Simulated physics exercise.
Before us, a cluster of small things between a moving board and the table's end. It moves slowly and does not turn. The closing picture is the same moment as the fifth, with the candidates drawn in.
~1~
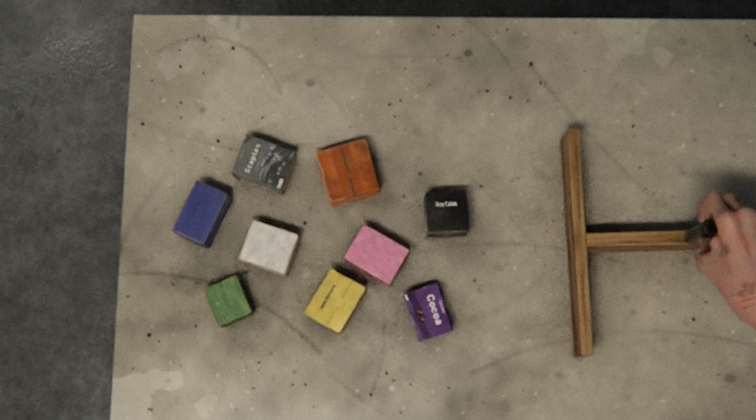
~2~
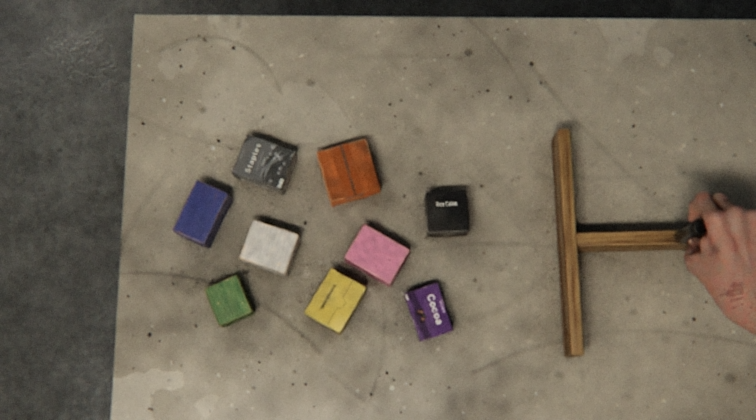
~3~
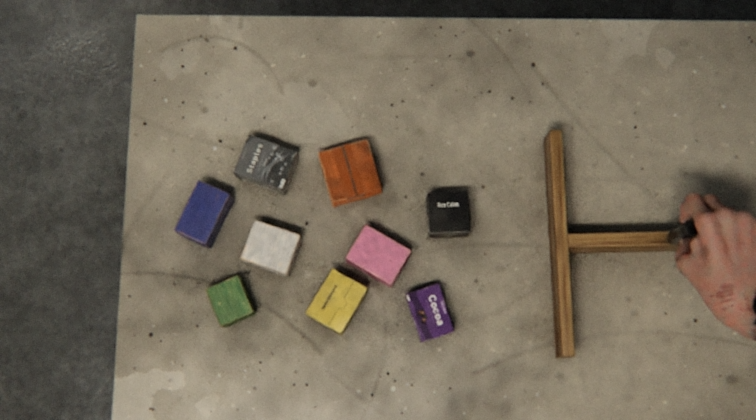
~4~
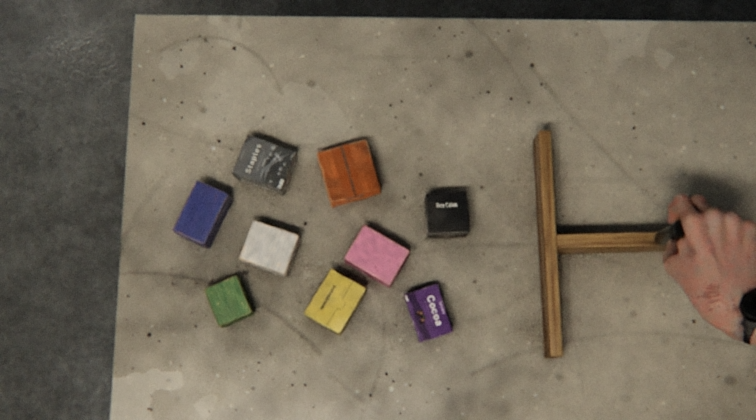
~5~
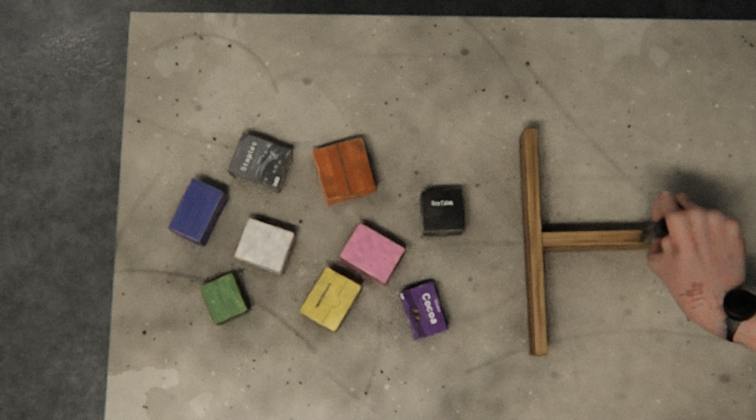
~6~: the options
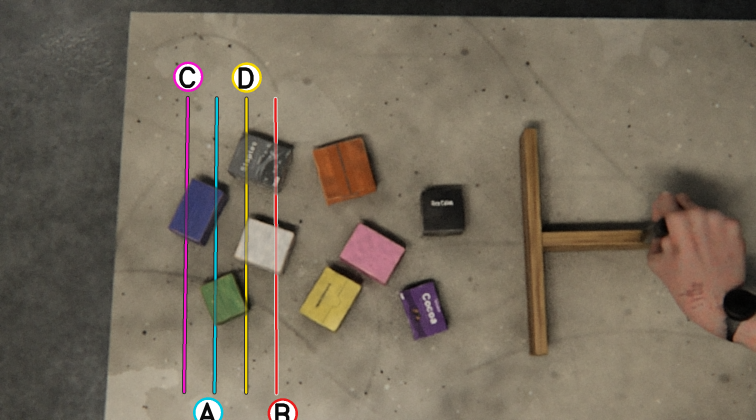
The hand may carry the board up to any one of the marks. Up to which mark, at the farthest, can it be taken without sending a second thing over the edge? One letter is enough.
A.
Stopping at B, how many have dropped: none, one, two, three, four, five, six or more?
By then, none.
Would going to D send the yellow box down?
No.
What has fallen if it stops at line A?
It is the blue block.
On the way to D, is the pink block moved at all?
By then, yes.
On the marked copy, A at (216, 241); B at (276, 242); C at (186, 241); D at (246, 242).
Taking A. A third of the way, board (420, 237); purple packet (396, 309); pink block (365, 255).
Two thirds of the way, board (303, 236); blue block (171, 210); white block (202, 237).
When it is over, board (215, 234); blue block over the edge; white block (118, 234); one fallen.
As for the rest, B is within the limit but short; C drops four; D is within the limit but short.
